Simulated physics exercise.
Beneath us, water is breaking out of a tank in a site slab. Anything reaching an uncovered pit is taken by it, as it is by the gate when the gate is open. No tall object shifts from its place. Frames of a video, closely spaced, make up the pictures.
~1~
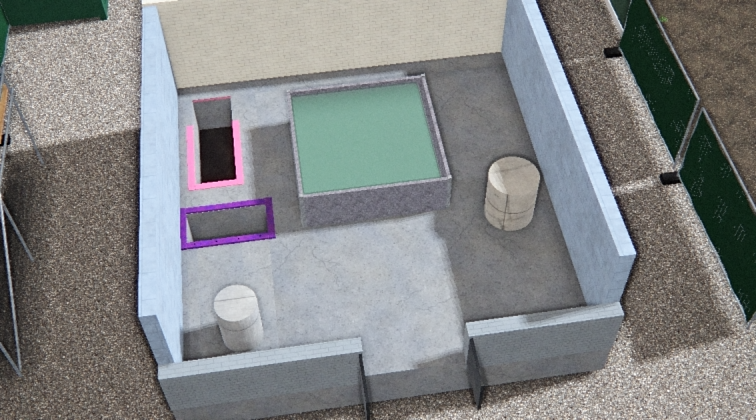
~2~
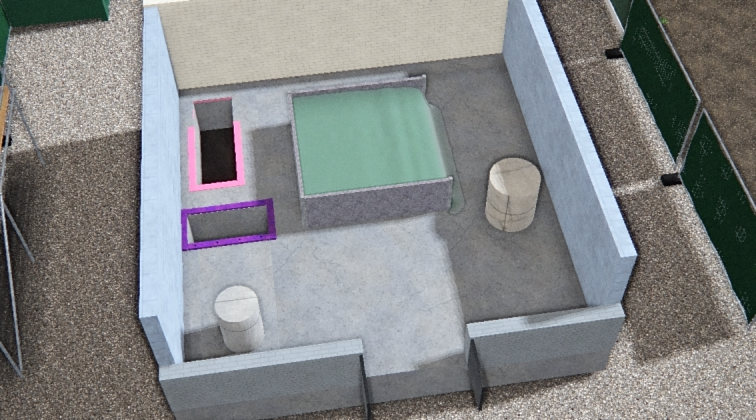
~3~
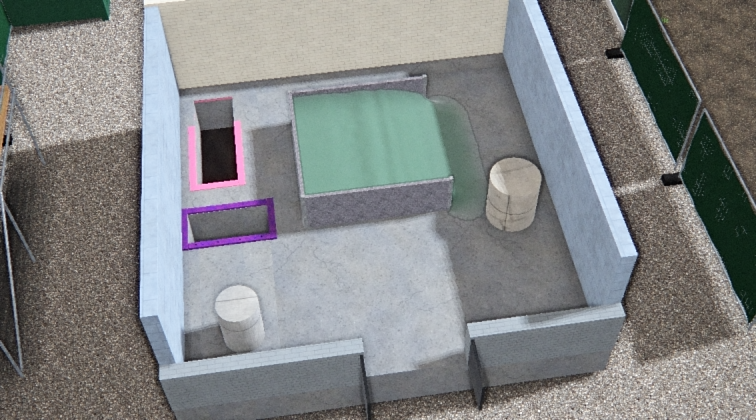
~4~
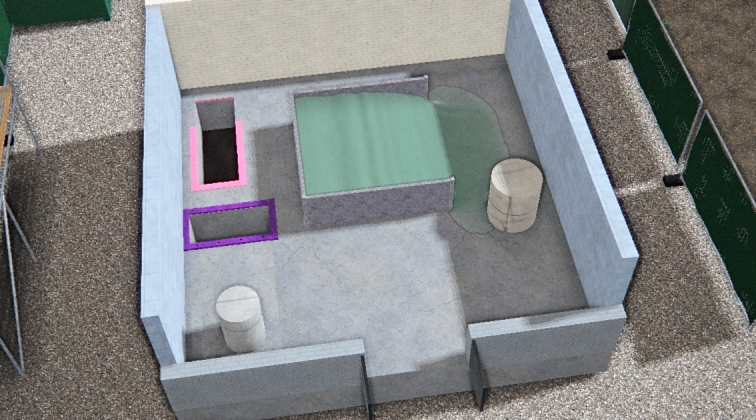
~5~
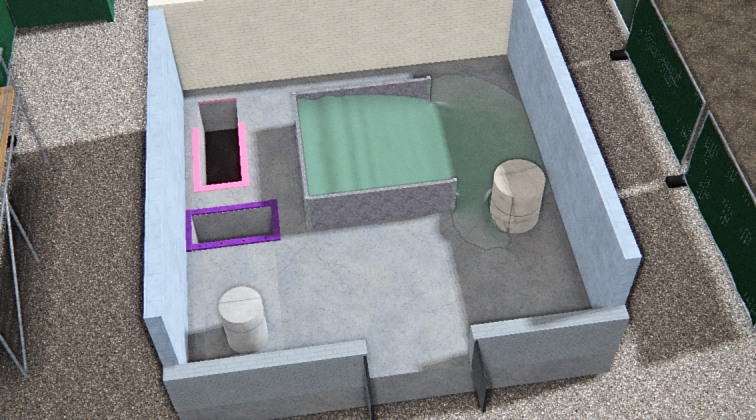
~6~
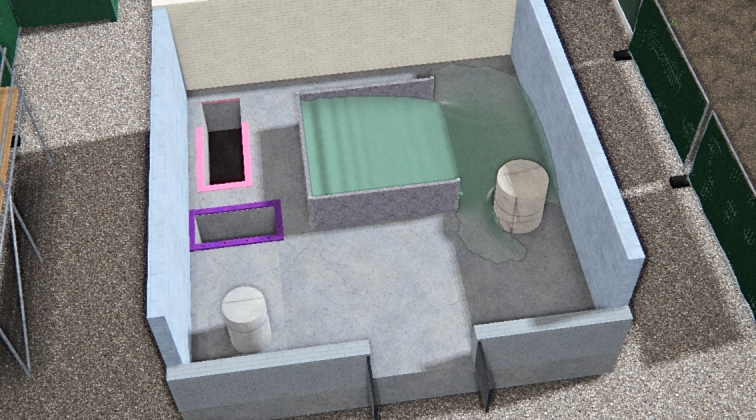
A raised tank of green water inside a low-walled slab lost its right side, and the water poured out to the right, spreading across the floor and around the pale round block there.
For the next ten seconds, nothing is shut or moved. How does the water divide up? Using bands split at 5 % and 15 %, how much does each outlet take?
I would say the gate draws off between 5 and 15 %, the pink pit draws off over 15 %, the purple pit draws off under 5 %.
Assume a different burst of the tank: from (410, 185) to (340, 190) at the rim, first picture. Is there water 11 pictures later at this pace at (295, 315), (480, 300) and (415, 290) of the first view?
First point swamped, second point swamped, third point swamped.
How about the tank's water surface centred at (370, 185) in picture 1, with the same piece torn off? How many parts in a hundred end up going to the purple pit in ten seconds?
The purple pit gets around 6 per cent.
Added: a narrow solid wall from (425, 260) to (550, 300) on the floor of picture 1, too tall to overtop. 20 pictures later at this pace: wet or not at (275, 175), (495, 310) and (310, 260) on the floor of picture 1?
In that order, I'd expect them to be kept clear of the flood, reached by the flood and kept clear of the flood.
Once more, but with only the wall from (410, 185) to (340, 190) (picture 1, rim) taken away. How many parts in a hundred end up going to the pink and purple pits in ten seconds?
Roughly, in per cent: Pink 0, purple 6.
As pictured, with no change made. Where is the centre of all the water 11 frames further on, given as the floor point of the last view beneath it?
Around pixel (456, 158) of the last picture.
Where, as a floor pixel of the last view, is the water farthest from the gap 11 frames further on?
Somewhere close to (603, 333).
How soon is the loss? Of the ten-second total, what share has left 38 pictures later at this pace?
Somewhere around 55 per cent, I'd say.
A moment on, water covers 30 % of the floor; the gate 0 %, the pink pit 0 %, the purple pit 0 %.
Next, water covers 40 % of the floor; the gate 0 %, the pink pit 0 %, the purple pit 0 %.
Then, water covers 60 % of the floor; the gate 1 %, the pink pit 1 %, the purple pit 0 %.
Later, water covers 85 % of the floor; the gate 4 %, the pink pit 13 %, the purple pit 0 %.
In the end, water covers 95 % of the floor; the gate 8 %, the pink pit 22 %, the purple pit 2 %.
